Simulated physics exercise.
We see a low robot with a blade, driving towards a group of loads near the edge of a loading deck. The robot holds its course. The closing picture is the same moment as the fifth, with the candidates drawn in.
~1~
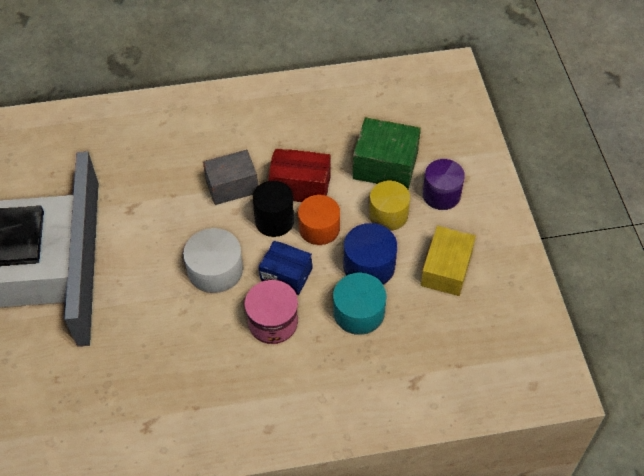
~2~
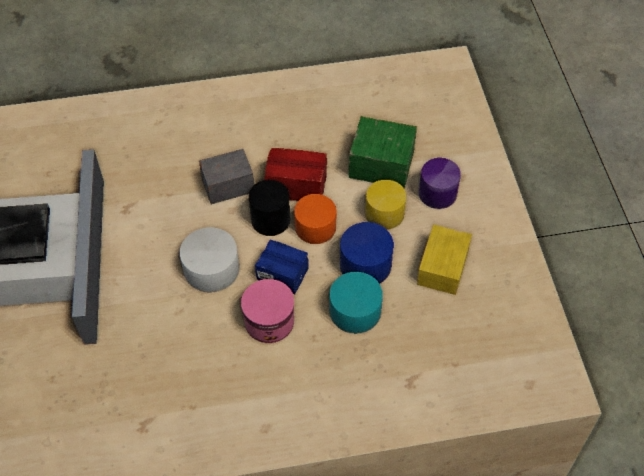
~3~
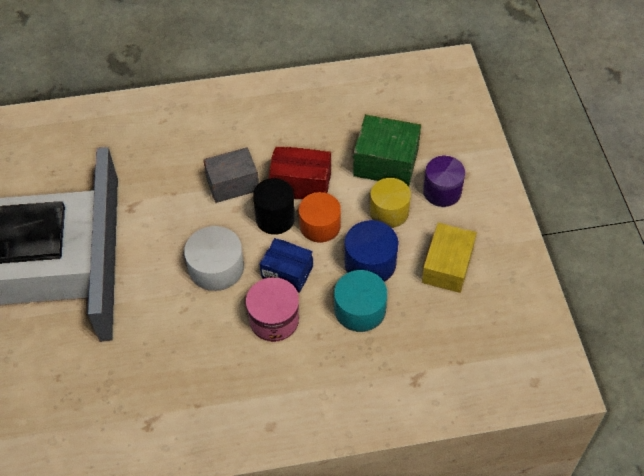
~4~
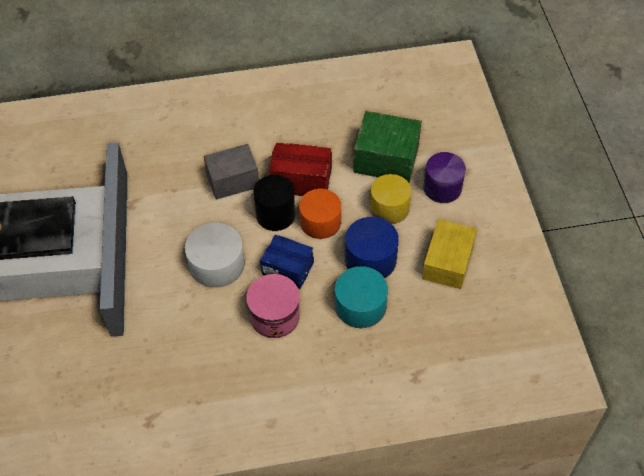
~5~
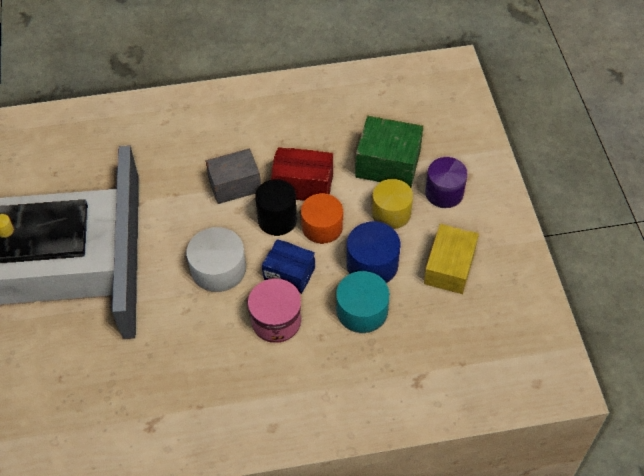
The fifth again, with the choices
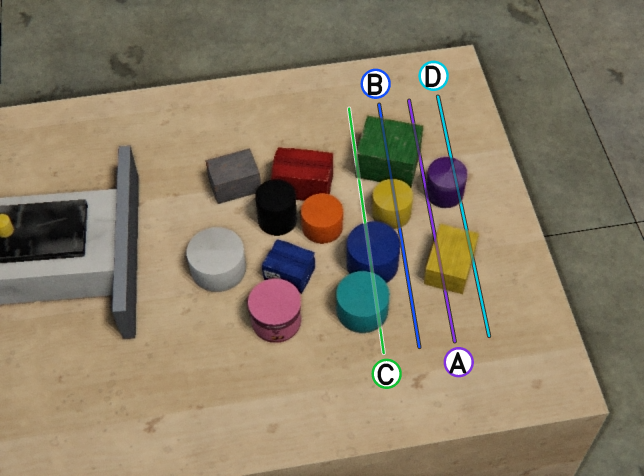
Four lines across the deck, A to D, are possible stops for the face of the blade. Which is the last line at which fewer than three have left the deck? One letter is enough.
No third one falls up to A.
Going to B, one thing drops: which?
It is the green crate.
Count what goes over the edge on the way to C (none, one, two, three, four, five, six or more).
In all, none.
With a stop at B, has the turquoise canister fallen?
No.
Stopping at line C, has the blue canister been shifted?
By then, yes.
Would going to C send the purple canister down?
By then, no.
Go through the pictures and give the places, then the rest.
The first frame shows purple canister (443, 185); pink pail (272, 313); turquoise canister (359, 304).
The second frame shows robot (8, 234); yellow crate (444, 259).
The third frame shows robot (23, 231); green crate (387, 150).
The fourth frame shows robot (34, 227); red parcel (301, 171).
The fifth frame shows robot (46, 229); grey crate (234, 176); yellow canister (392, 204); blue canister (373, 254).
On the marked copy, A at (430, 211); B at (398, 216); C at (365, 220); D at (461, 206).
Following A. Soon after the start, robot (160, 213); grey crate (264, 175); red parcel (316, 173).
Later, robot (271, 197); green crate (472, 139); purple canister (469, 179).
In the end, robot (355, 185); green crate over the edge; purple canister (522, 179); one fallen.
As for the rest, B is within the limit but short; C is within the limit but short; D drops five.
